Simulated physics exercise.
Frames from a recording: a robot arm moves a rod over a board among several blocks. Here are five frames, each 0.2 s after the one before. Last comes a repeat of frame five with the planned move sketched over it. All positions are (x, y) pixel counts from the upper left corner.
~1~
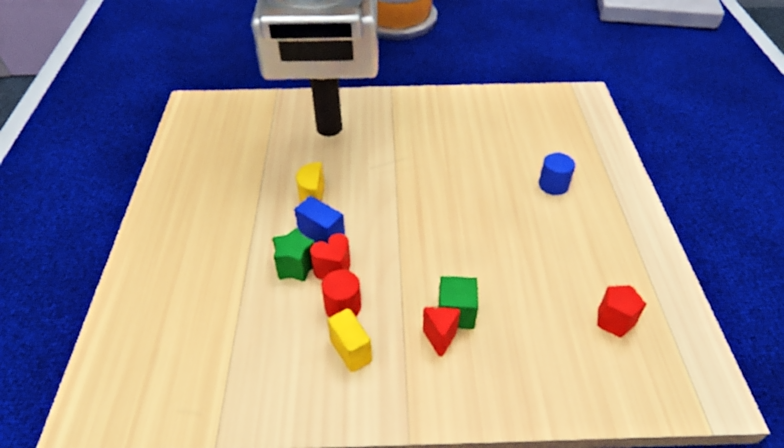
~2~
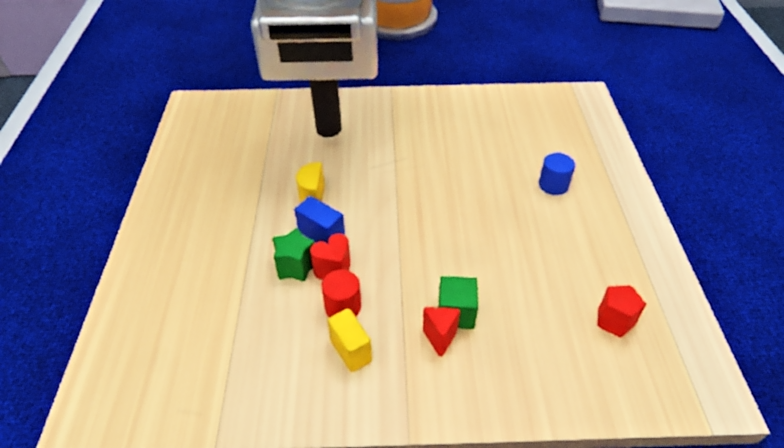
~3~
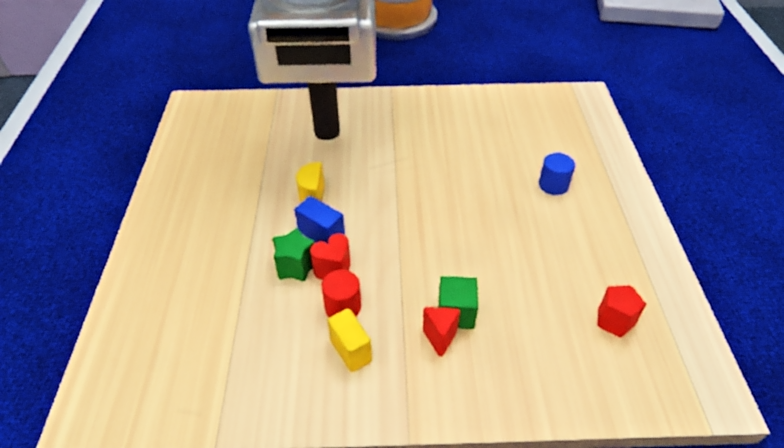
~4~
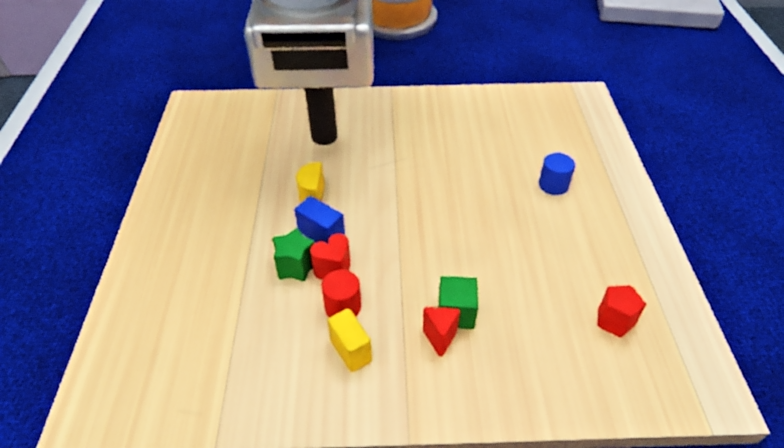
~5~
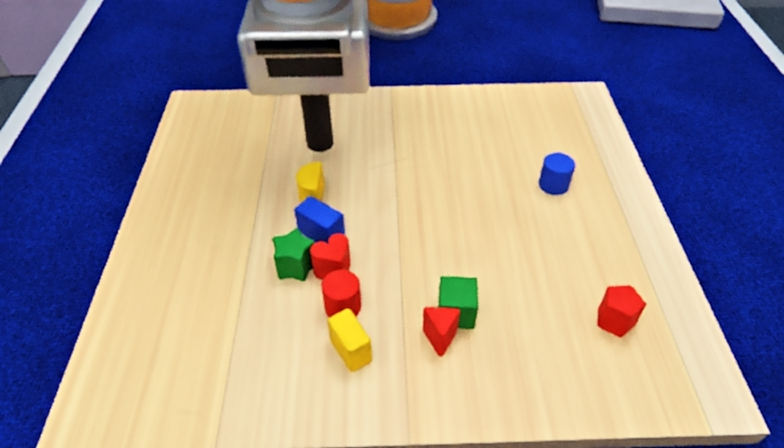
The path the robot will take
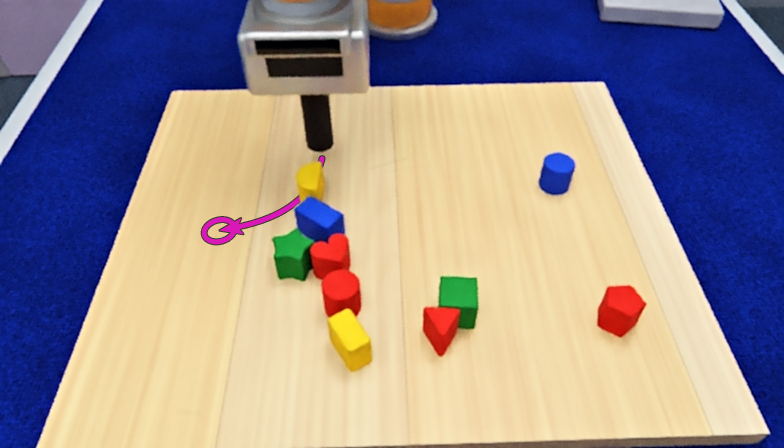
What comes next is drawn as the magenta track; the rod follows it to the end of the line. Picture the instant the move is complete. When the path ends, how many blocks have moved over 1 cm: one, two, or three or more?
Three or more move.
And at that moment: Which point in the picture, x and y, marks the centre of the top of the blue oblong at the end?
Just about (313, 229).
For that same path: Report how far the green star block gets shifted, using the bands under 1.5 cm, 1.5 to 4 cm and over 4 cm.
Displacement: 1.5 to 4 cm.
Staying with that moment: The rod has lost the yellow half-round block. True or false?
My answer: True.
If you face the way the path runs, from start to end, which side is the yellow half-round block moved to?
Answer: Leftward.
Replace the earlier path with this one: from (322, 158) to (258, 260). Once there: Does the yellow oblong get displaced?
It seems not.
The line goes from (322, 158) via (308, 190) and (271, 217), ending at (219, 231).
What follows on the original path. One third of the way, rod at (305, 176); yellow half-round block at (300, 191); blue oblong at (314, 216), turned 25° anticlockwise.
Two thirds of the way, rod at (267, 203); green star block at (293, 260), turned 35° clockwise; yellow half-round block at (276, 219), turned 45° anticlockwise; blue oblong at (313, 229), turned 70° anticlockwise; red heart at (333, 252), turned 30° anticlockwise.
At the end, rod at (215, 216); green star block at (293, 260), turned 35° clockwise; yellow half-round block at (275, 220), turned 55° anticlockwise; blue oblong at (313, 229), turned 70° anticlockwise; red heart at (333, 252), turned 30° anticlockwise.
